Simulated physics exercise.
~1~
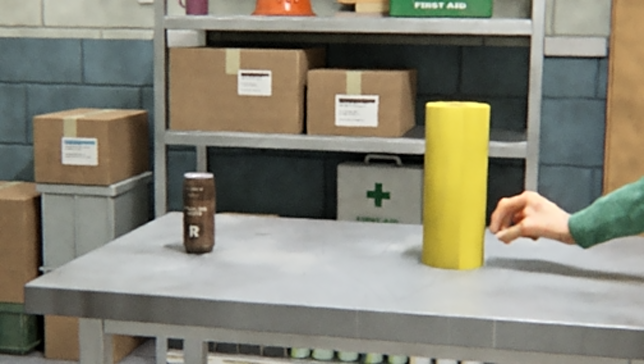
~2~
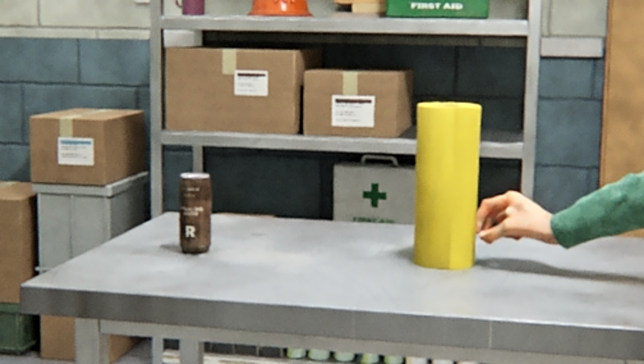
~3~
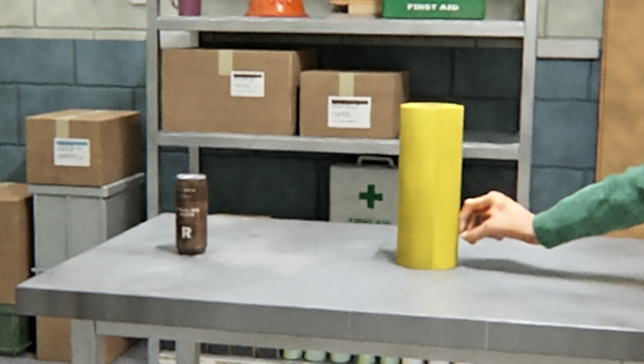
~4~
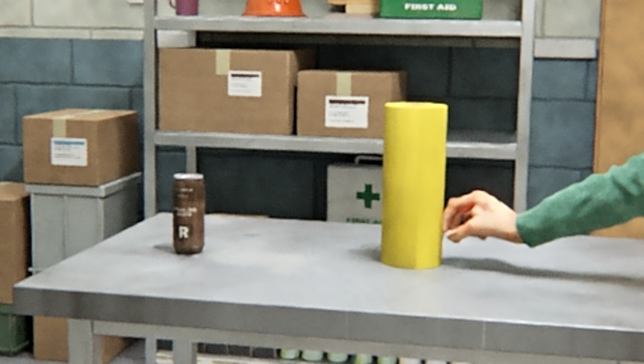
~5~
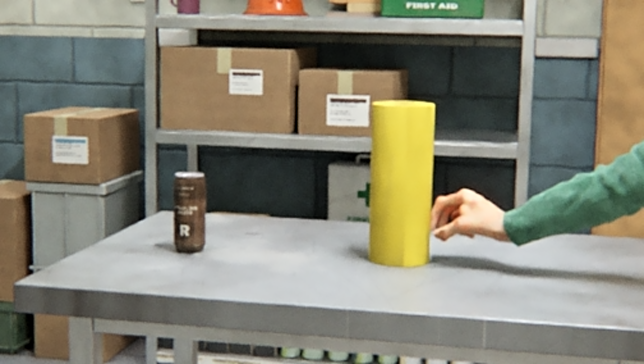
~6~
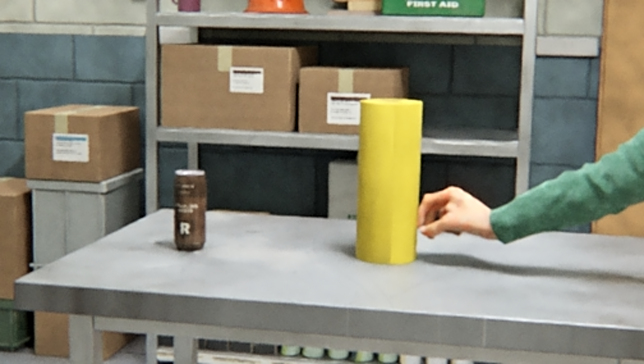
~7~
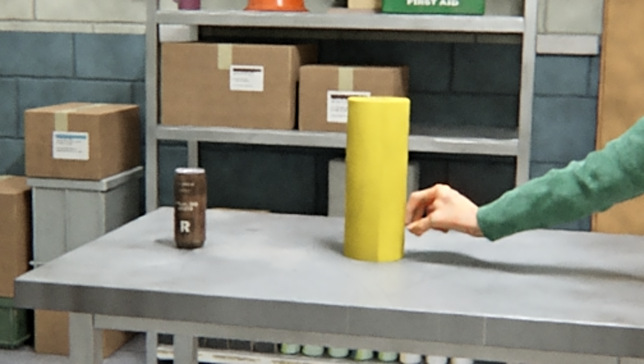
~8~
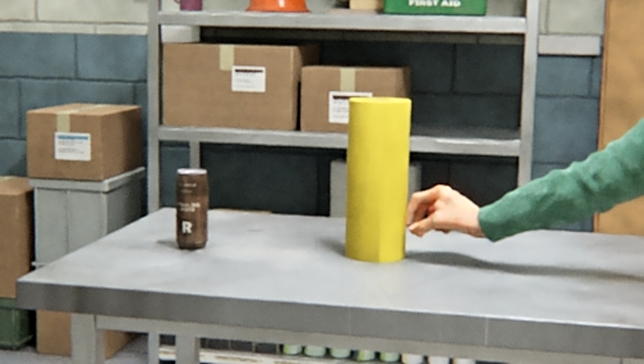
In a storage room with painted block walls, a grey table stands before metal shelves of cardboard boxes, seen from the front and slightly above by a gently swaying camera. A tall yellow roll stands upright right of the middle, and a small brown can stands to the left. A hand in a green sleeve reaches in from the right, fingers close to the roll. The roll slides slowly leftward across the tabletop as the hand follows, staying upright. Finally the roll and hand come to rest, with the roll still standing and the can unmoved.
